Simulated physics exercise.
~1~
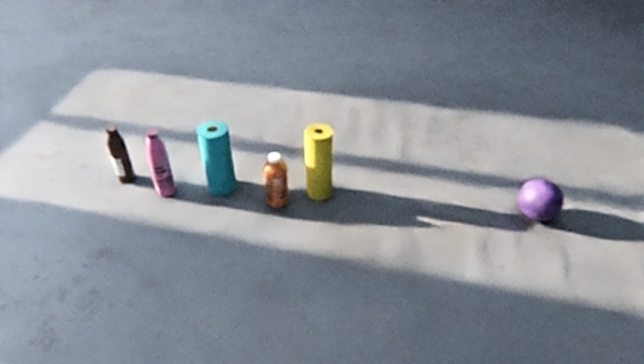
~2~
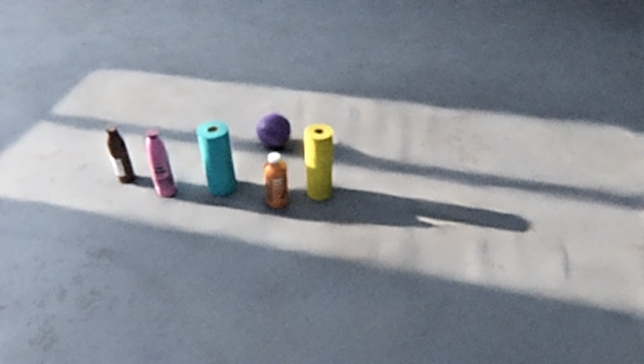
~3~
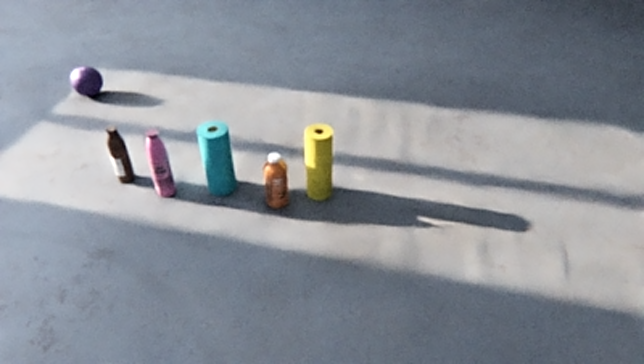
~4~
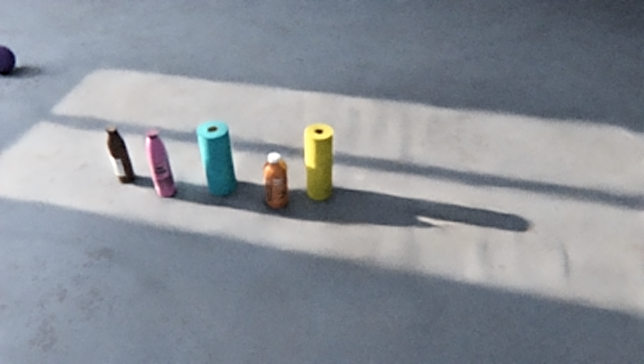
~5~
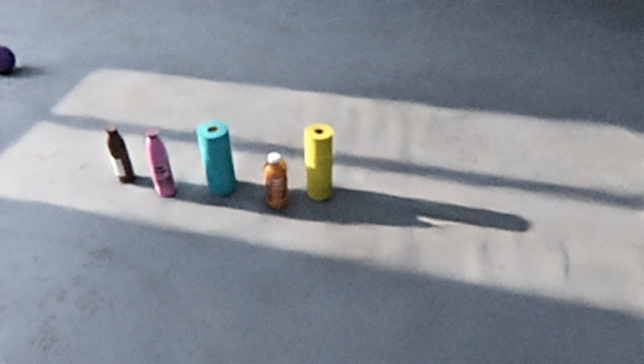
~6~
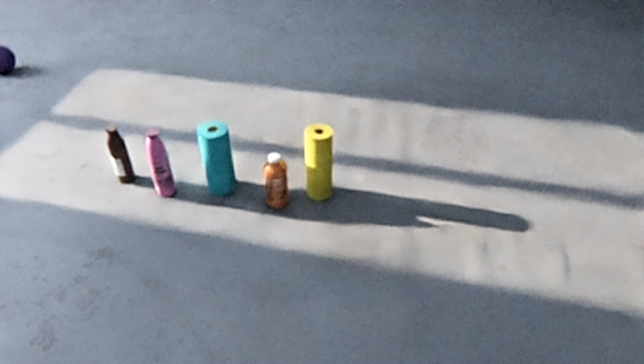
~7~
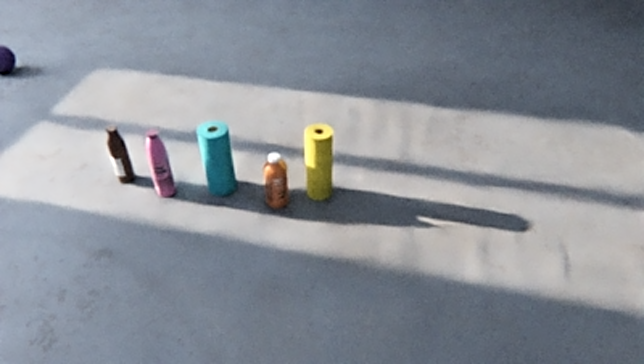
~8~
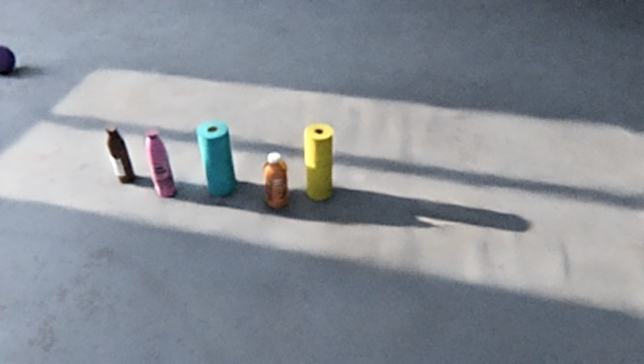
At first, a purple ball is on the sunlit floor at the right, well apart from a row of upright objects, a brown bottle, a pink bottle, a turquoise roll, a small orange bottle and a yellow roll. The ball travels left and away, passing behind the row near the orange bottle and the yellow roll without disturbing them. It carries on to the upper left, beyond the brown bottle. Then it reaches the left edge of the view, where it stays, partly cut off. All five objects are still standing in their original places.
